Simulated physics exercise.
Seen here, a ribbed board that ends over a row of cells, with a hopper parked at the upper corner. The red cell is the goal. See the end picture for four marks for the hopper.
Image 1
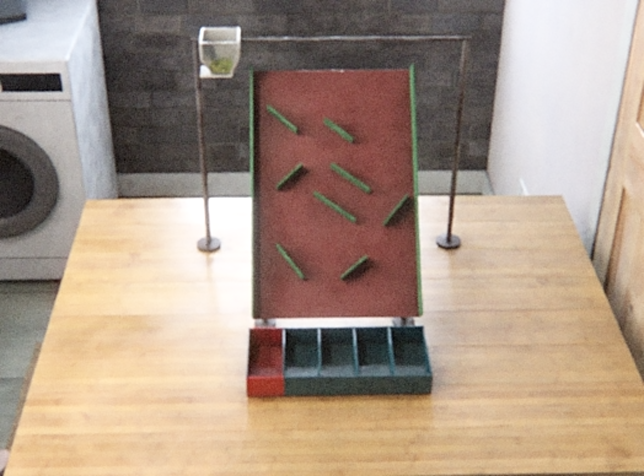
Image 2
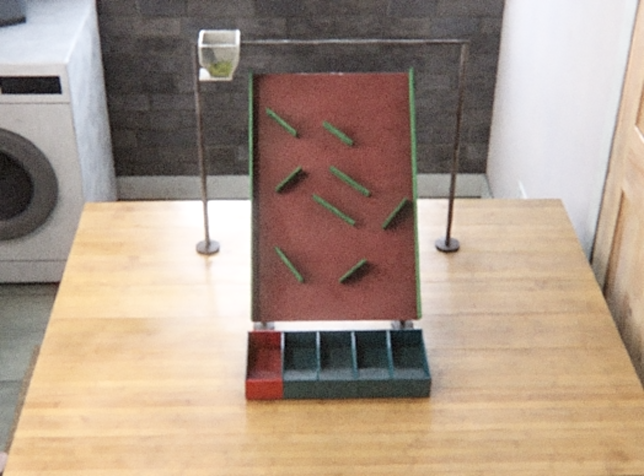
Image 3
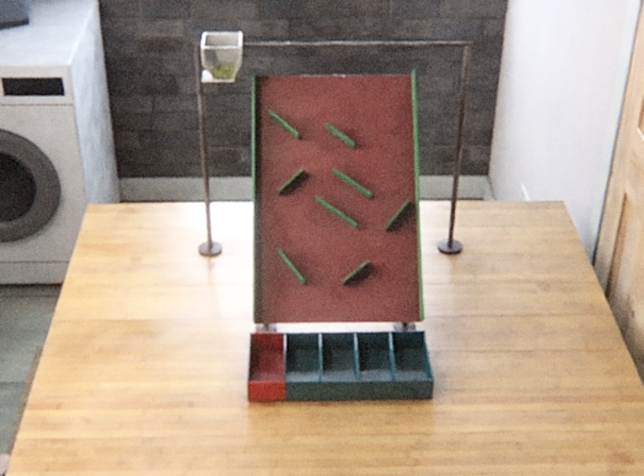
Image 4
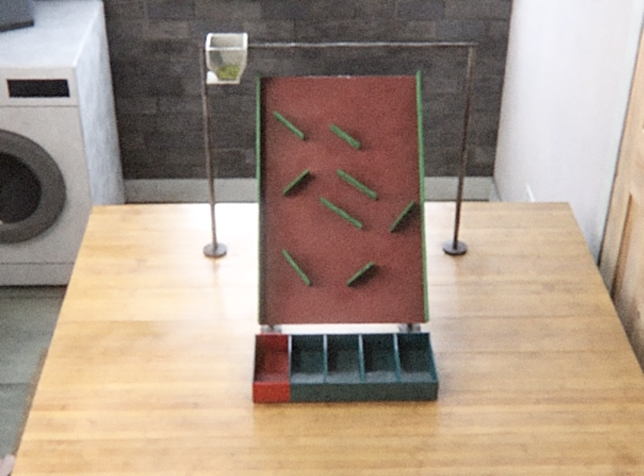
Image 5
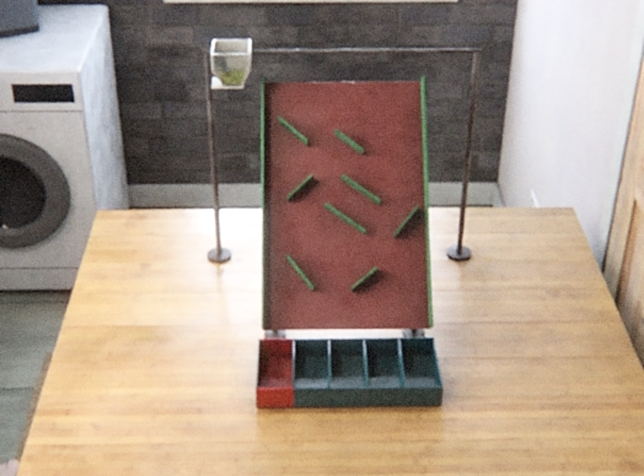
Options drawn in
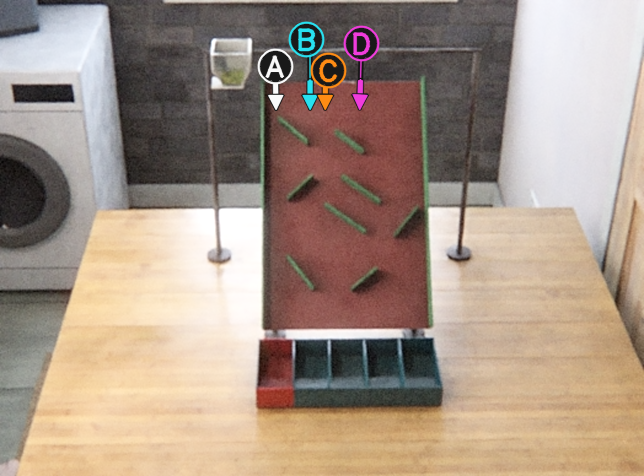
A tilted red board with green edges and short slanted green ribs stands on a light wooden table, seen from the front and slightly above, with a washing machine and dark brick wall behind. A clear hopper holding greenish contents hangs from a dark metal frame at upper left, above a row of five cells, the leftmost red, the others dark green. Nothing moves except the gently drifting camera.
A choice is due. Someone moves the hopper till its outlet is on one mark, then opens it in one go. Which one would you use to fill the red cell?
It is A.
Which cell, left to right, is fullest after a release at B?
It is the fifth one.
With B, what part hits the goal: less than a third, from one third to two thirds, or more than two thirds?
Mark B gives less than a third.
On the marked copy, mark A meets the board at (275, 104); mark B meets the board at (310, 104); mark C meets the board at (325, 104); mark D meets the board at (359, 103).
For mark A, about half in the red cell, about a third in other cells, about a quarter outside the box.
For mark B, none in the red cell, nearly all in other cells, a stray few outside the box.
For mark C, a small part in the red cell, most in other cells, a small part outside the box.
For mark D, a small part in the red cell, most in other cells, a small part outside the box.
